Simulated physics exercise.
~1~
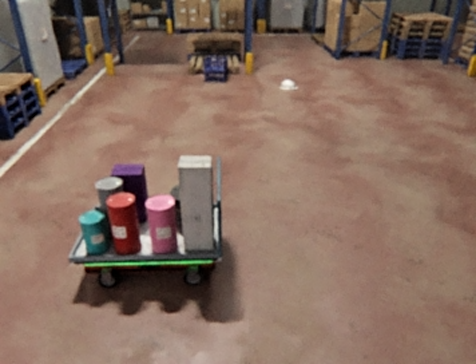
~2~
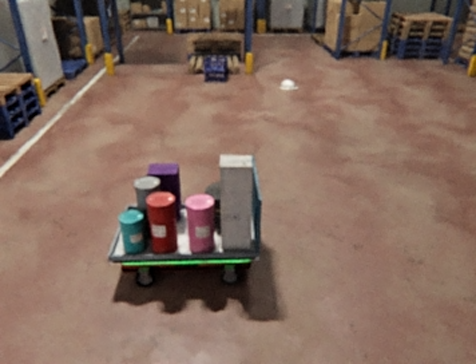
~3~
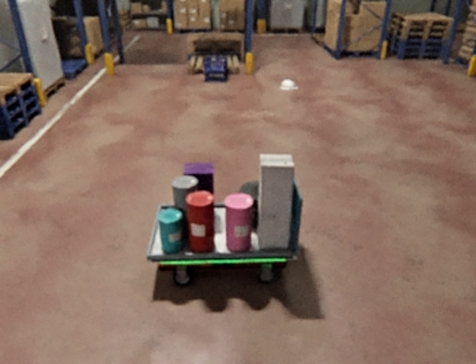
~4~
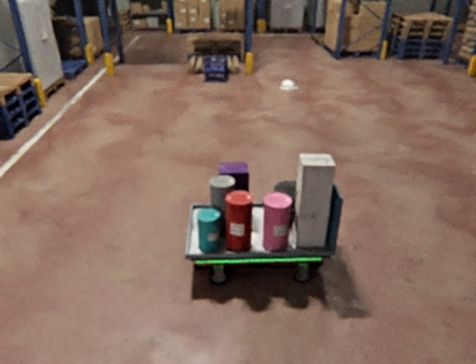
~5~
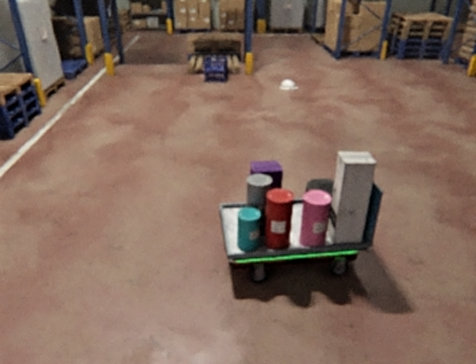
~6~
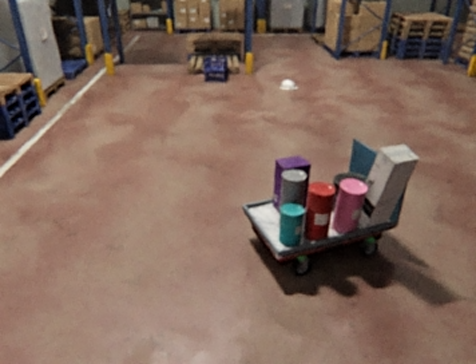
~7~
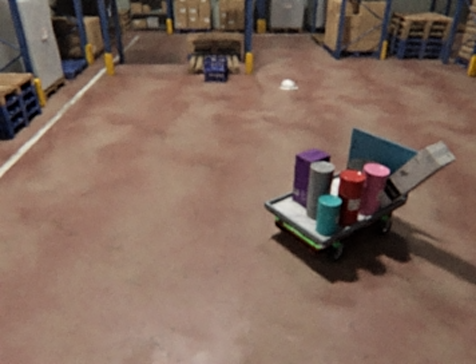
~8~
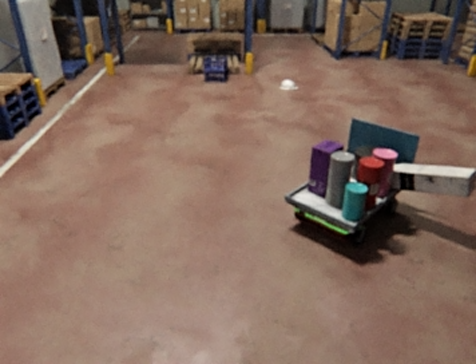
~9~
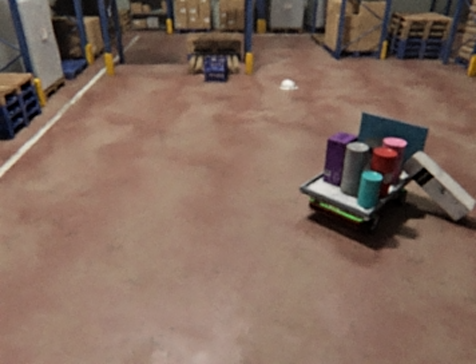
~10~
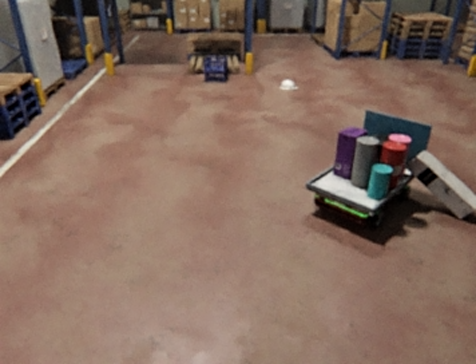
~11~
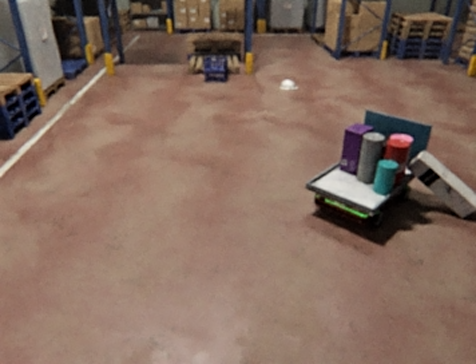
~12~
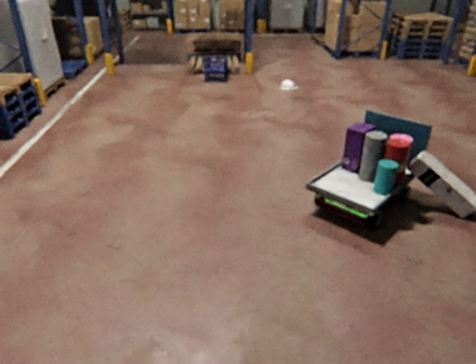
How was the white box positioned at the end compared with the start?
At the start the white box stood upright on the cart. By the end it had tipped off the right side and lay slanted beside the cart, upside down with its top end toward the floor.
A flat cart loaded with canisters and boxes rolled right across the warehouse floor, then turned away toward the back, and the tall white box toppled off its right side. The cart stopped with the canisters and purple box still standing.
